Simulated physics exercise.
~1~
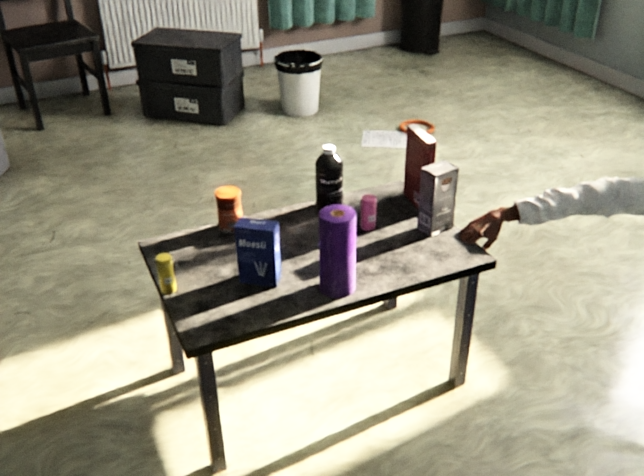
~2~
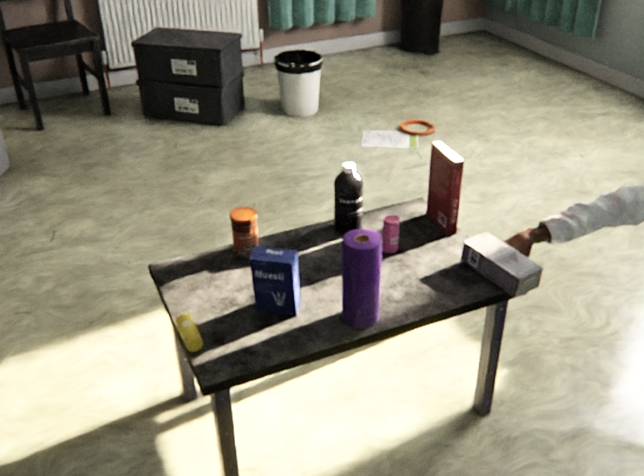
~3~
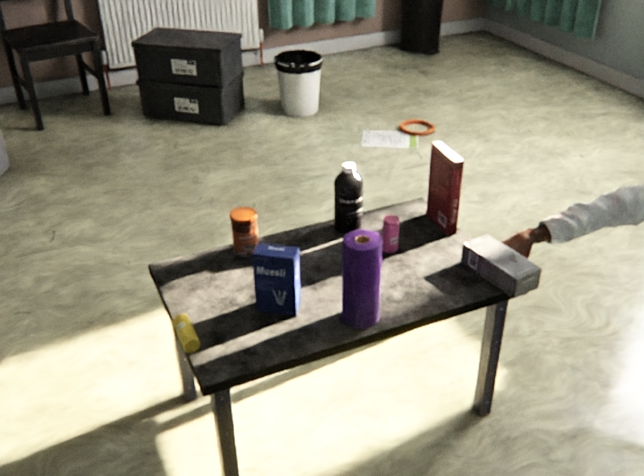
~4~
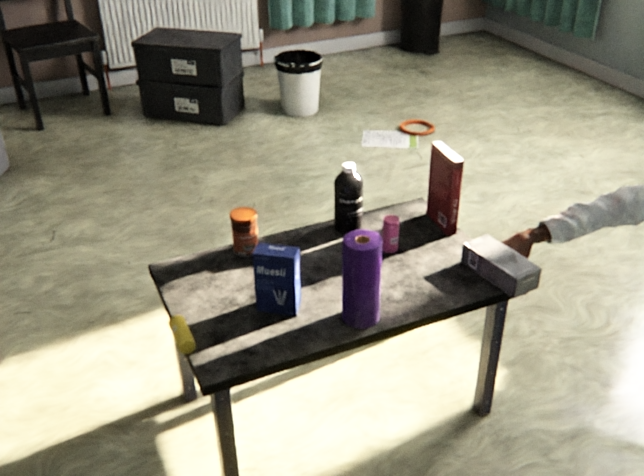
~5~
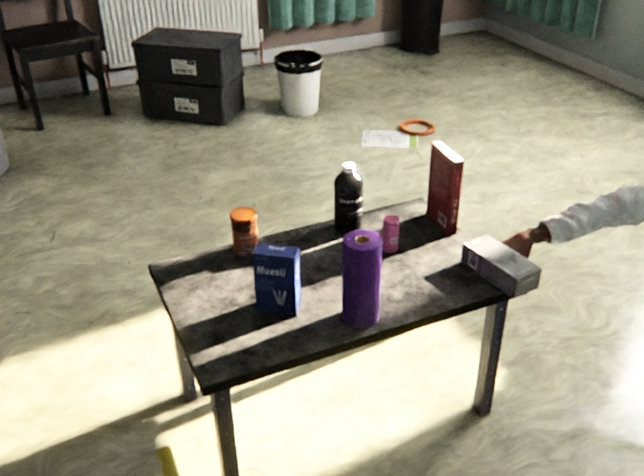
In a sunlit room with a pale floor, seen from above by a still camera, a small dark table stands before a radiator, stacked black boxes and a white bin. It holds a yellow shaker at left, an orange tin, a blue packet, a tall purple roll, a black bottle, a pink shaker, a red book and a grey carton, with a hand at the right edge. The table shifts towards the viewer and slightly right, and the carton and yellow shaker topple. The shaker rolls over the left edge and drops to the floor. The carton stays lying beside the hand, while the others remain upright.
